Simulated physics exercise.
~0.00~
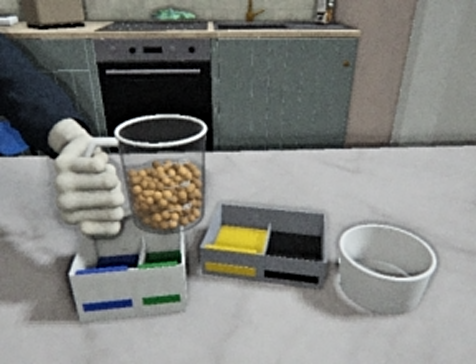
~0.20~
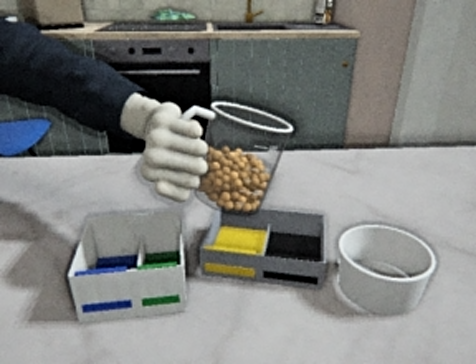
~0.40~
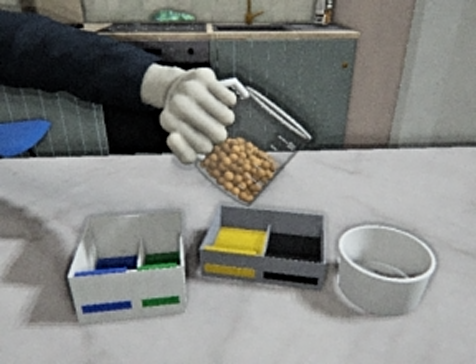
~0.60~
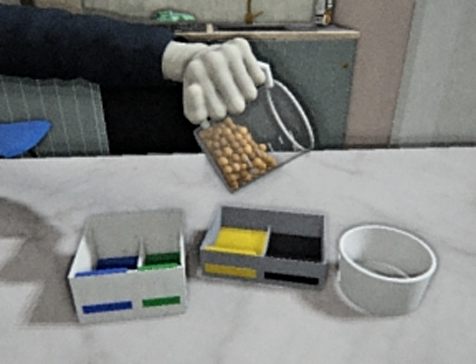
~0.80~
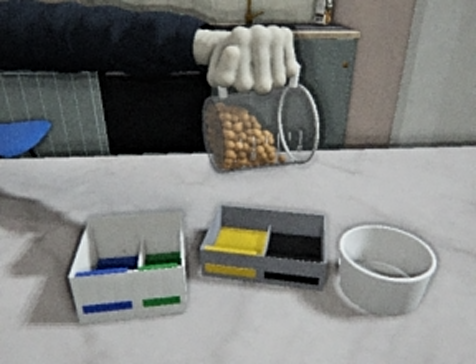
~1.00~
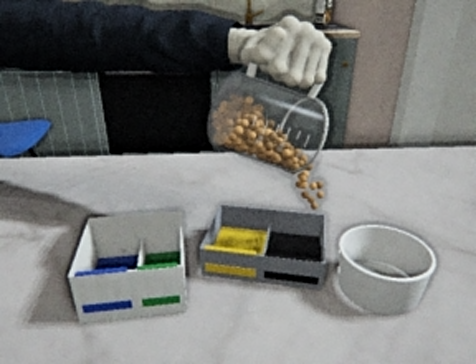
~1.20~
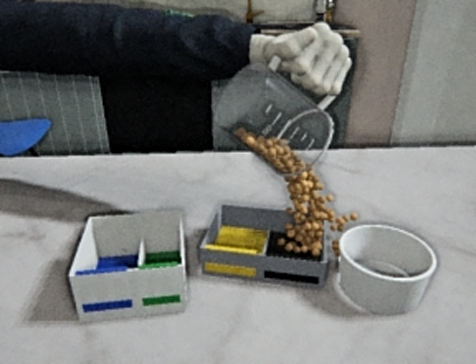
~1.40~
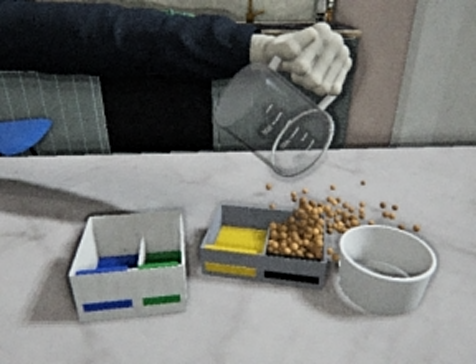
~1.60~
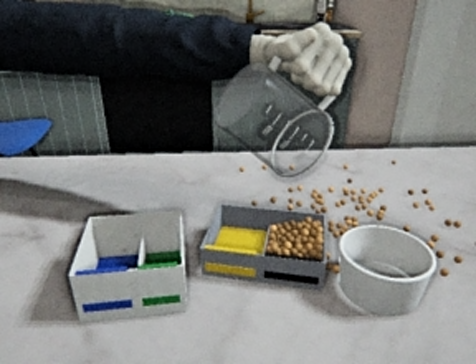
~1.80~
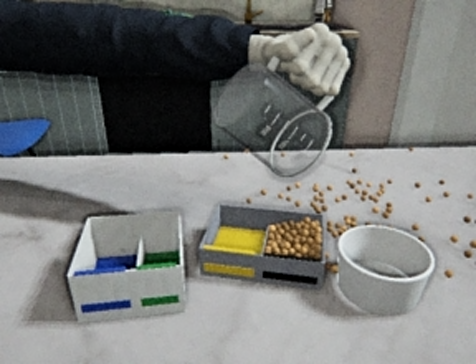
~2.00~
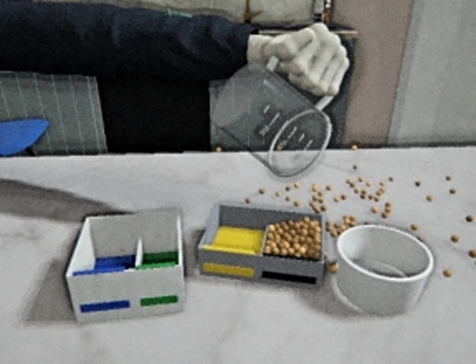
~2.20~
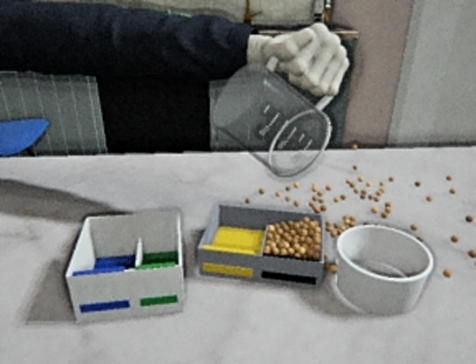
A gloved hand carried a clear jug of wooden beads to the right and tipped it over, filling the black section of the gray tin while many others scattered across the table, leaving the jug empty and the white dish without any.
